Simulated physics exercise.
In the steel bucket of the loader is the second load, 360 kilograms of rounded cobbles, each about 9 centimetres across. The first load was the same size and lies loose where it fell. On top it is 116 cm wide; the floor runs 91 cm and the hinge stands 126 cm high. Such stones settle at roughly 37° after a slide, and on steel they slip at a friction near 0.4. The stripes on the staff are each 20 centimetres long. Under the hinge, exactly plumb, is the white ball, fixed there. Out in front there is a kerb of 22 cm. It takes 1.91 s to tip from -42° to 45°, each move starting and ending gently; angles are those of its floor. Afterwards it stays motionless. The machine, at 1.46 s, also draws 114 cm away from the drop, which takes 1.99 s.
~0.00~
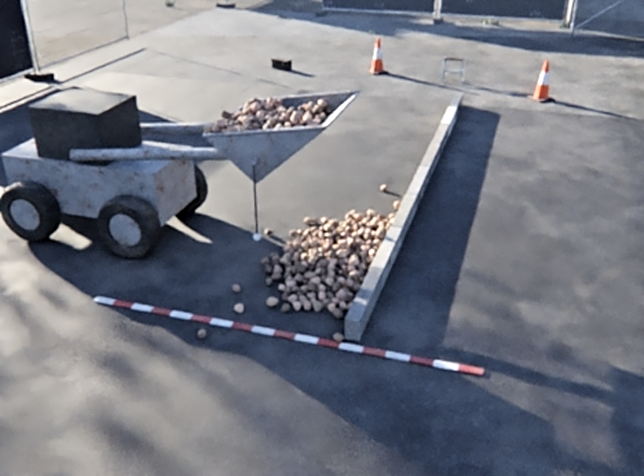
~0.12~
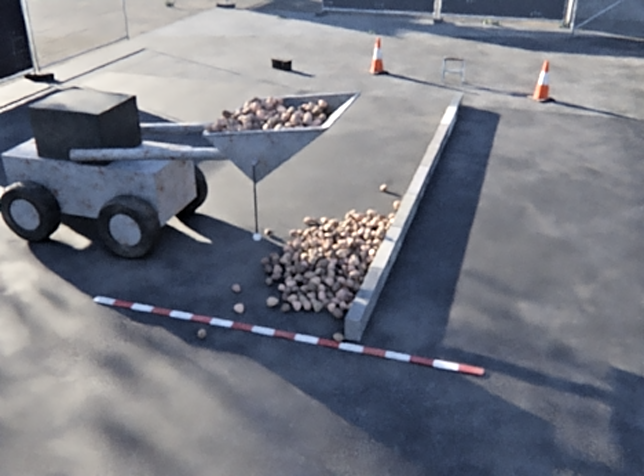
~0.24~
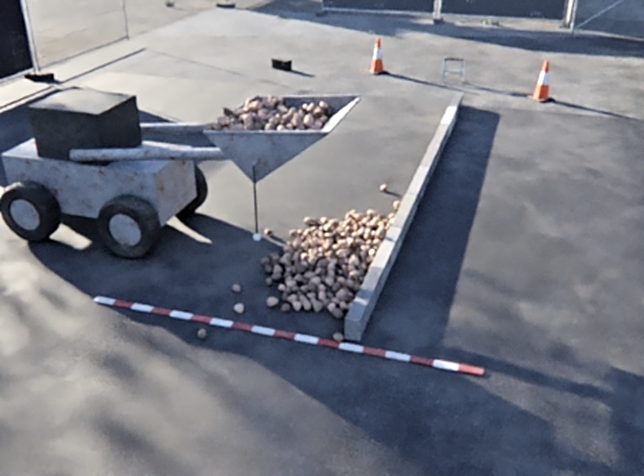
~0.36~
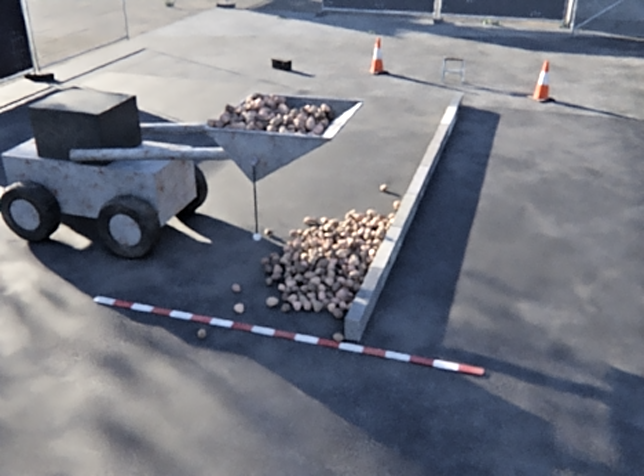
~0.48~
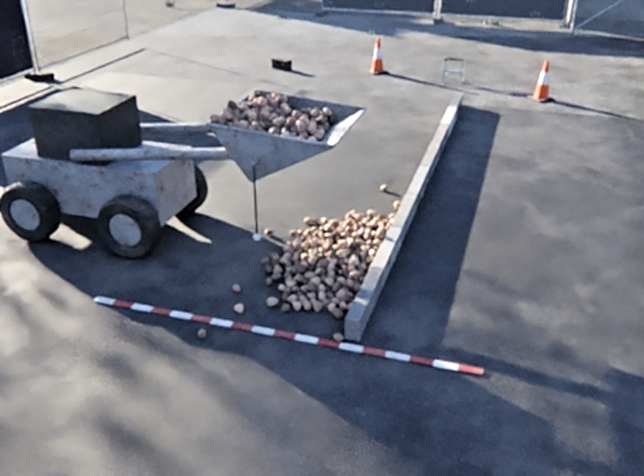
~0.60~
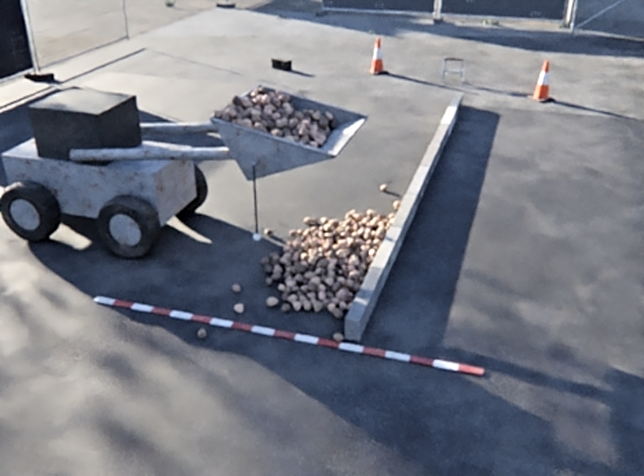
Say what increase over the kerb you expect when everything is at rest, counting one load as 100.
Some 4 per cent is added.
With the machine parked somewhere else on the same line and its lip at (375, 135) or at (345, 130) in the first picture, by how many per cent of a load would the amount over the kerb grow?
Around 50 and 15 percent respectively.
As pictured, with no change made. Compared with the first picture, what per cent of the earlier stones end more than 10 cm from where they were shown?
The answer is about 10 per cent.
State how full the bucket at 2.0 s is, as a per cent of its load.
Roughly 5 per cent is still inside.
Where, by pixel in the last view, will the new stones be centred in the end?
In the last view, somewhere near (339, 245).
After 1.4 s the floor is at 31°; in per cent of one load, 97 in the bucket, 103 on this side of the kerb; the foremost stones are at (372, 267).
After 2.0 s the floor is at 45°; in per cent of one load, 6 in the bucket, 193 on this side of the kerb, 2 over the kerb; the foremost stones are at (406, 238).
After 3.9 s the floor is at 45°; in per cent of one load, 0 in the bucket, 196 on this side of the kerb, 4 over the kerb; the foremost stones are at (468, 259).
After 6.6 s the floor is at 45°; in per cent of one load, 0 in the bucket, 196 on this side of the kerb, 4 over the kerb; the foremost stones are at (468, 259). Net gain over the kerb, 4.
